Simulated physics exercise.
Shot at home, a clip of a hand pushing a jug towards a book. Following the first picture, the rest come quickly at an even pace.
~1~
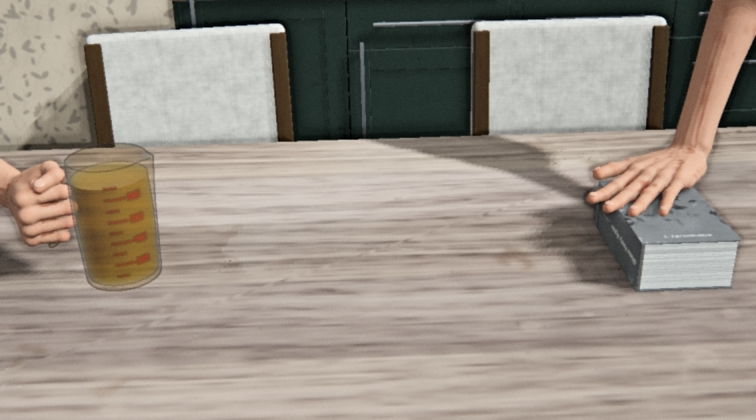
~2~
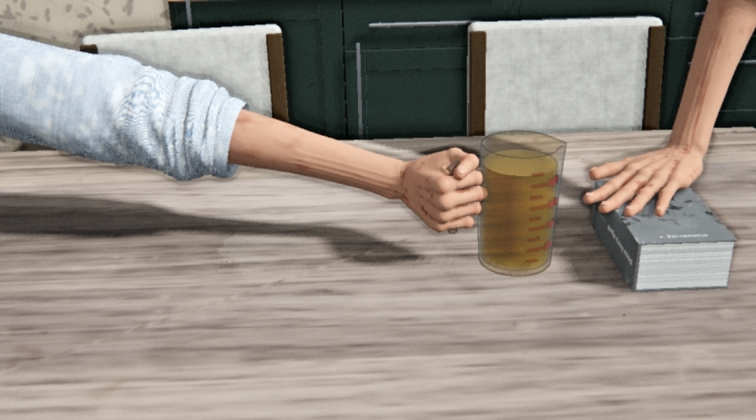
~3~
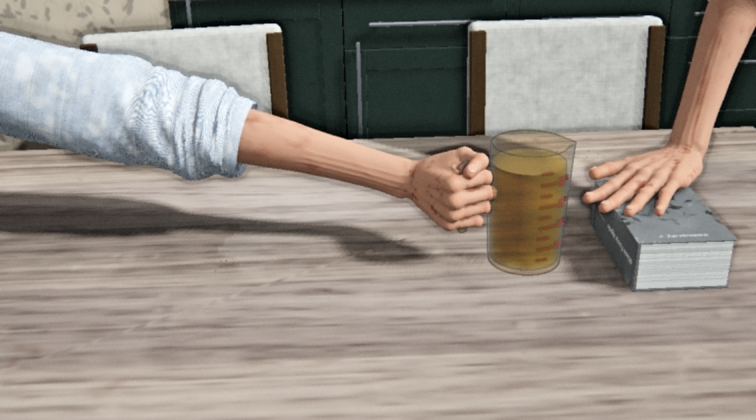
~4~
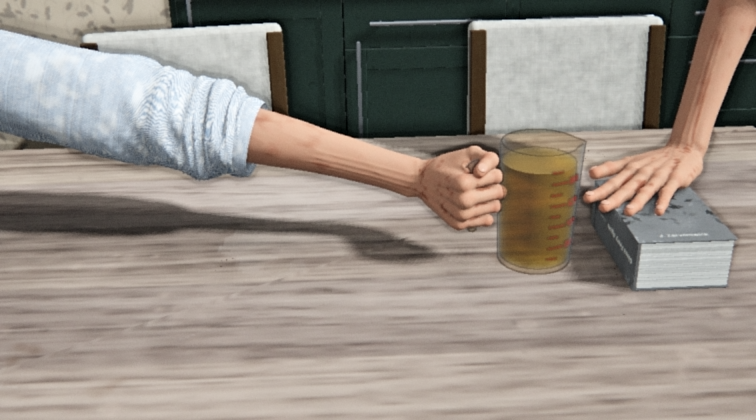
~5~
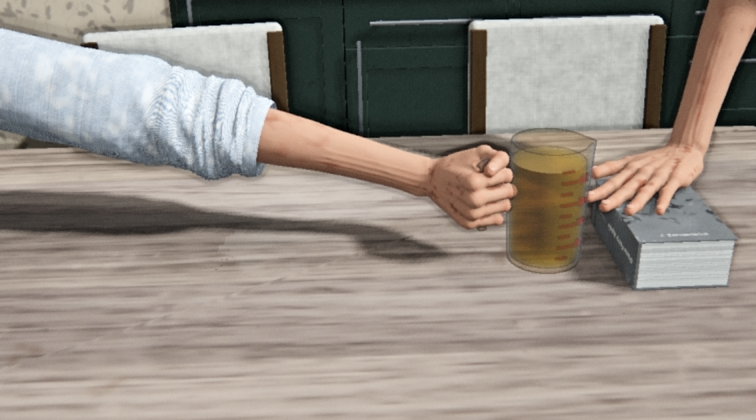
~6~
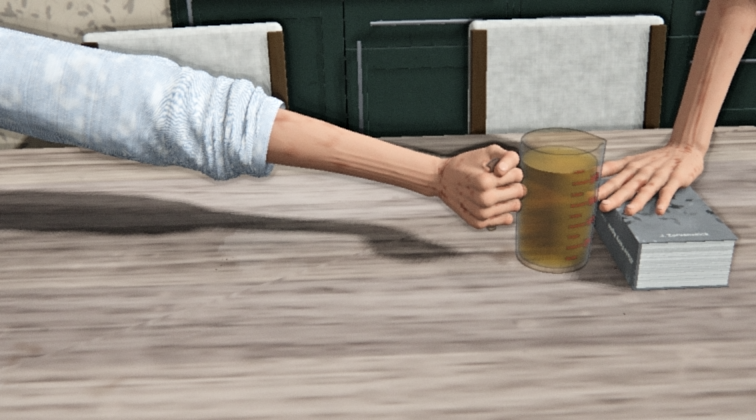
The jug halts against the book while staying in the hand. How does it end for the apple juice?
I bet the liquid will not escape when it halts.
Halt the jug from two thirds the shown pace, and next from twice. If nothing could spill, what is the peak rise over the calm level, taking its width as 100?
You'd get a wave of 10 per cent in the first case and 25 per cent in the second.
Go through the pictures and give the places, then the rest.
The first frame shows at rest; jug (115, 214) about three quarters full; book (662, 231).
The second frame shows under way; jug about three quarters full, surface at (519, 162).
In the third frame, 10 px further; jug (527, 200) about three quarters full.
In the fourth frame, 10 px further; jug about three quarters full, surface at (539, 161).
In the fifth frame, 10 px further; jug (547, 198) about three quarters full.
In the sixth frame, 10 px further; jug about three quarters full, surface at (559, 160); book (659, 230).
Next, the jug meets the book.
After that, the apple juice surges up the wall; the wave climbs under half way to the rim.
Finally, the jug stands at the book; its rim is dry.
